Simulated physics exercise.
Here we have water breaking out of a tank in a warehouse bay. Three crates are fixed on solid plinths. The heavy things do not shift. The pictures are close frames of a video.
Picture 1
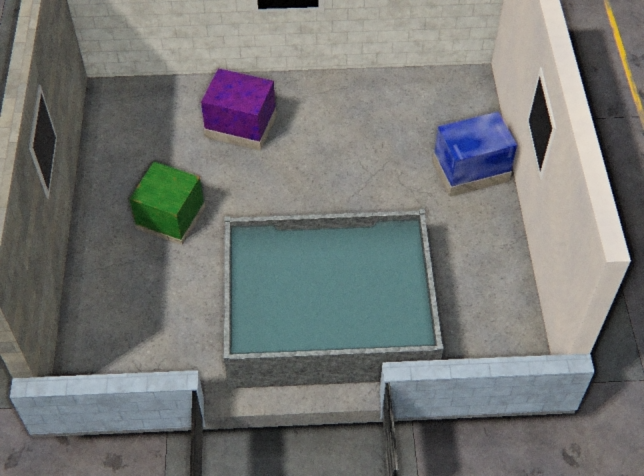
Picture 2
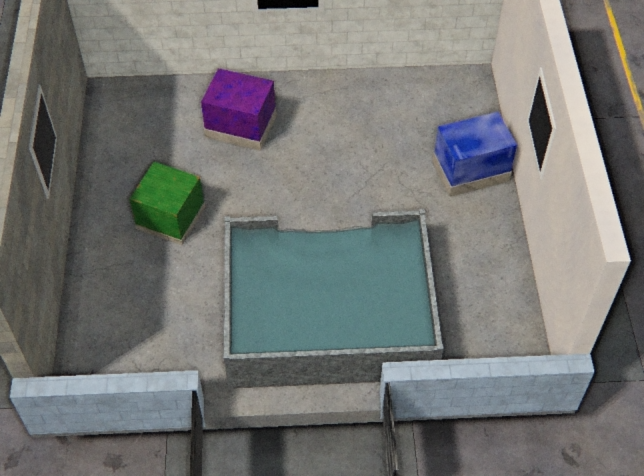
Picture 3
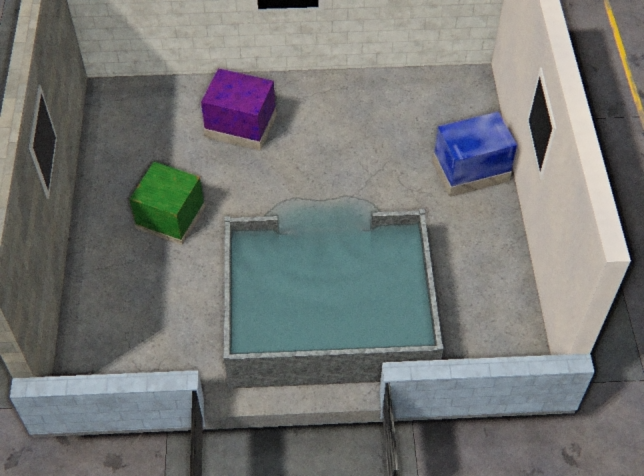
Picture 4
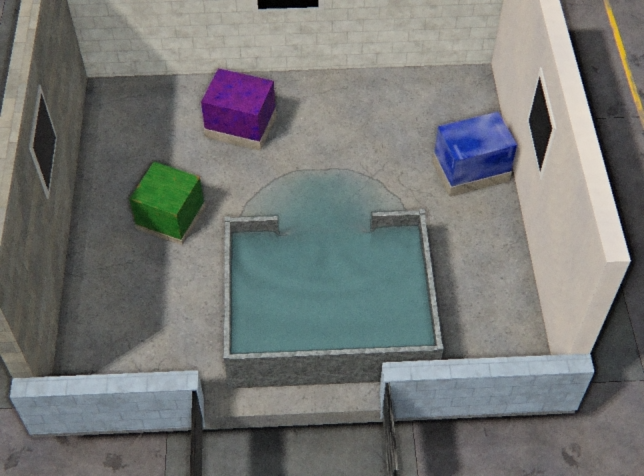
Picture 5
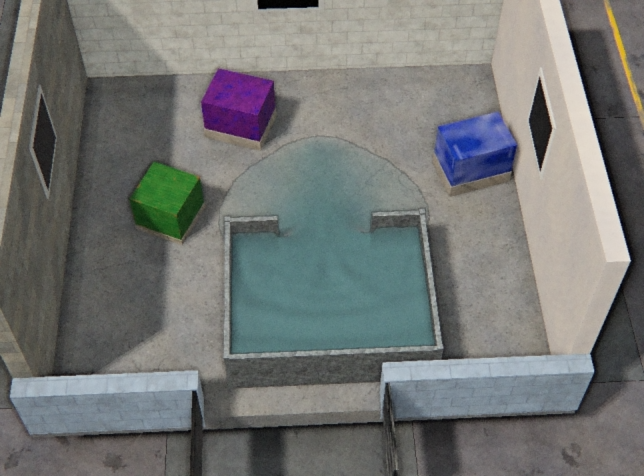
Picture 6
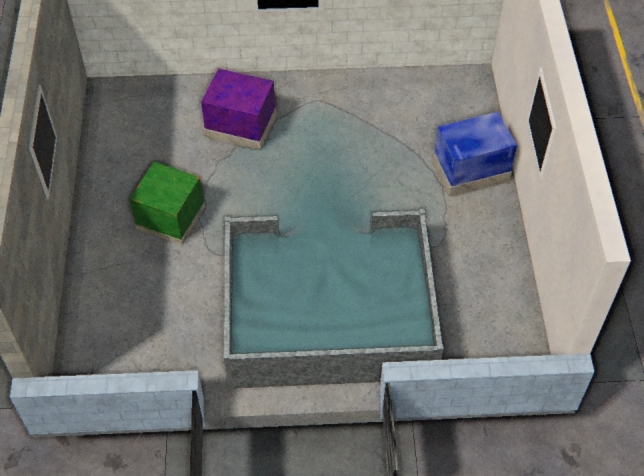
The footage shows a rectangular water tank in a walled bay with green, purple and blue blocks; a gap opens in its far side, and water pours through, spreading outward across the floor between the blocks toward the back wall.
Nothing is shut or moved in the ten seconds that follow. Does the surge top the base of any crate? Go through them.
In the end: The blue crate gets wet; the green crate gets wet; the purple crate gets wet.
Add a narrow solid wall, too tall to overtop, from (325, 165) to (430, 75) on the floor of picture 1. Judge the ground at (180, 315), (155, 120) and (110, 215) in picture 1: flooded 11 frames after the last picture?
One after the other: No water, awash, not flooded.
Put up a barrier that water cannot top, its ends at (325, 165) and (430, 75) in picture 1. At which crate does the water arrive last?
It is the crate marked green.
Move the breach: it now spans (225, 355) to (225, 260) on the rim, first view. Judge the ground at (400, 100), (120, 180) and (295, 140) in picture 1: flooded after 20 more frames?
One after the other: Clear, covered, no water.
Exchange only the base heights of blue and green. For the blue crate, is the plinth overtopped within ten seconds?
The blue crate gets wet.
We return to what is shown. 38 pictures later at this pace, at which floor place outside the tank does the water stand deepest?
Close to (270, 145).
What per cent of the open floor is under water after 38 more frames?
Some 90 per cent.
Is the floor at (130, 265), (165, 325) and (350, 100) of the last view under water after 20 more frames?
In that order: Not flooded, dry, flooded.
A moment on, water covers 35 % of the floor; the blue crate water round its plinth, the green crate water round its plinth, the purple crate water round its plinth.
Next, water covers 55 % of the floor; the blue crate water round its plinth, the green crate water round its plinth, the purple crate water round its plinth.
Then, water covers 60 % of the floor; the blue crate water round its plinth, the green crate water round its plinth, the purple crate water round its plinth.
Later, water covers 90 % of the floor; the blue crate water round its plinth, the green crate water round its plinth, the purple crate water round its plinth.
In the end, water covers 100 % of the floor; the blue crate was topped, the green crate was topped, the purple crate was topped.
